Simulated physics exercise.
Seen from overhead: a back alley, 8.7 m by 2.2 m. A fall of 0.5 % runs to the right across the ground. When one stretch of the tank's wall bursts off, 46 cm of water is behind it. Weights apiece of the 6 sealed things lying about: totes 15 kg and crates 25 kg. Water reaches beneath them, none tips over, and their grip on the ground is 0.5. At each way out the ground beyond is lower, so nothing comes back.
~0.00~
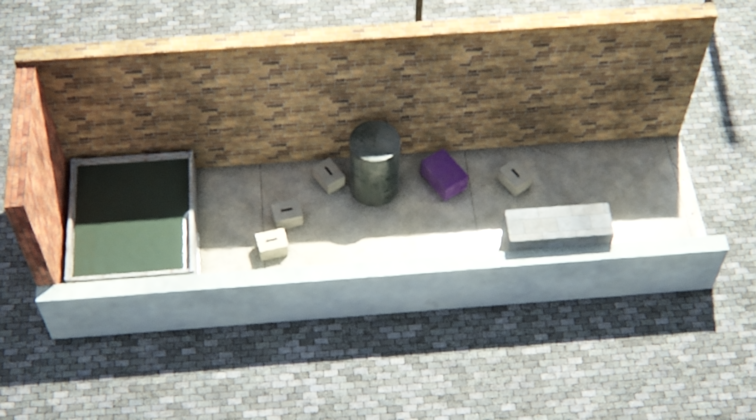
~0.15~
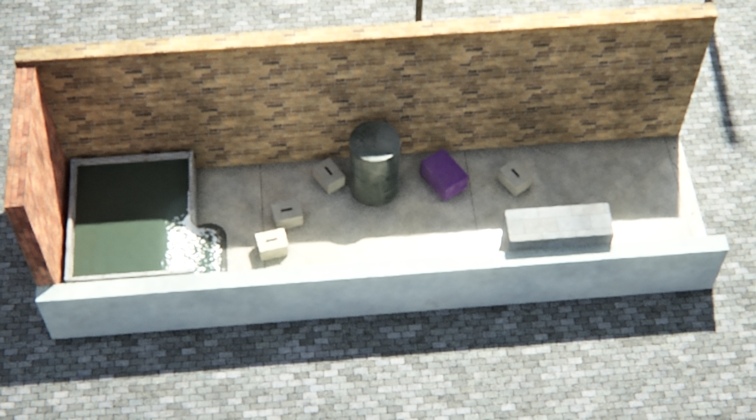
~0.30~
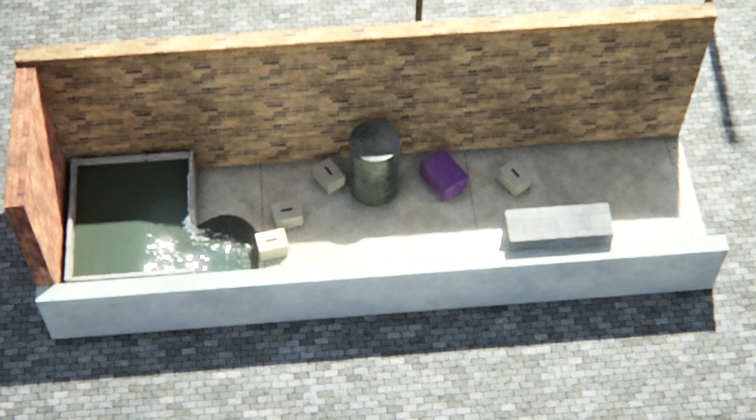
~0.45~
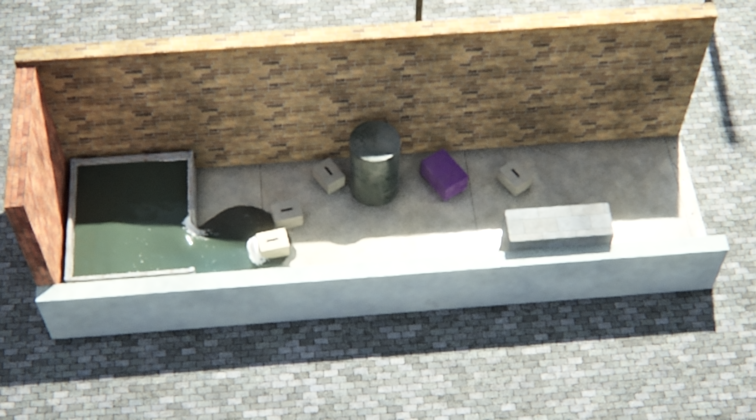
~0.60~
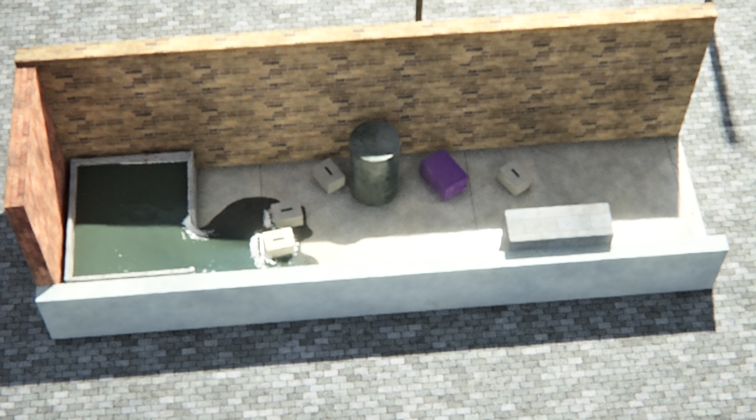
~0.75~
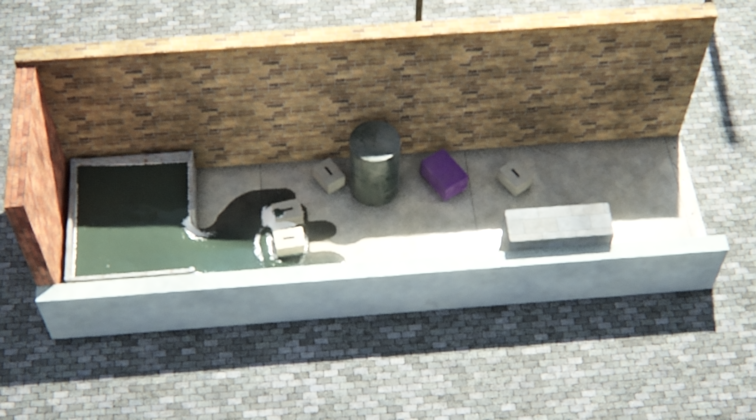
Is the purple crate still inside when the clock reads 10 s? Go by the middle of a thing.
Yes, it is still there.
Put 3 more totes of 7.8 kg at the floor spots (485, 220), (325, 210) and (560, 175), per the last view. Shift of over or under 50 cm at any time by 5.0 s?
Taking them one at a time: Above the mark; below the mark; above the mark.
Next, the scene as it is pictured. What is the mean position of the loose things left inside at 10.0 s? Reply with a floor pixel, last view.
The average lands around (500, 185).
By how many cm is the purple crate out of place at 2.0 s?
I'd put it at around 0 cm.
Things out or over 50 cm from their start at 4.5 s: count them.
The answer is 2.
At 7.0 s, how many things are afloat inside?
At that point I count 0.
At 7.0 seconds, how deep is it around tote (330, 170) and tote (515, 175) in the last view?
About 5 and 8 cm.
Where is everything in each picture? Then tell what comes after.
In the first frame, the purple crate at (445, 168), on the bottom; 2.9 m2 under water; 0 of 6 have shifted.
In the second frame, the purple crate at (445, 168) rests on the ground; water covers 3.3 m2; 0 of 6 have shifted.
In the third frame, the purple crate at (445, 168) rests on the ground; 3.9 m2 under water; 0 of 6 have shifted.
In the fourth frame, the purple crate at (445, 168) rests on the ground; water covers 4.4 m2; 0 of 6 have shifted.
In the fifth frame, the purple crate at (445, 168), on the bottom; 4.8 m2 under water; 1 of 6 have shifted.
In the sixth frame, the purple crate at (445, 168), on the bottom; water covers 5.3 m2; 1 of 6 have shifted.
After 2.0 s the purple crate is near (445, 168), 0.0 m from its start, aground; 0 of 6 are out; 0 afloat.
After 4.5 s the purple crate is near (455, 158), 0.2 m from its start, aground; 0 of 6 are out; 0 afloat.
After 7.0 s the purple crate is near (455, 159), 0.2 m from its start, aground; 0 of 6 are out; 0 afloat.
After 10.0 s the purple crate is near (455, 159), 0.2 m from its start, aground; 0 of 6 are out; 0 afloat.
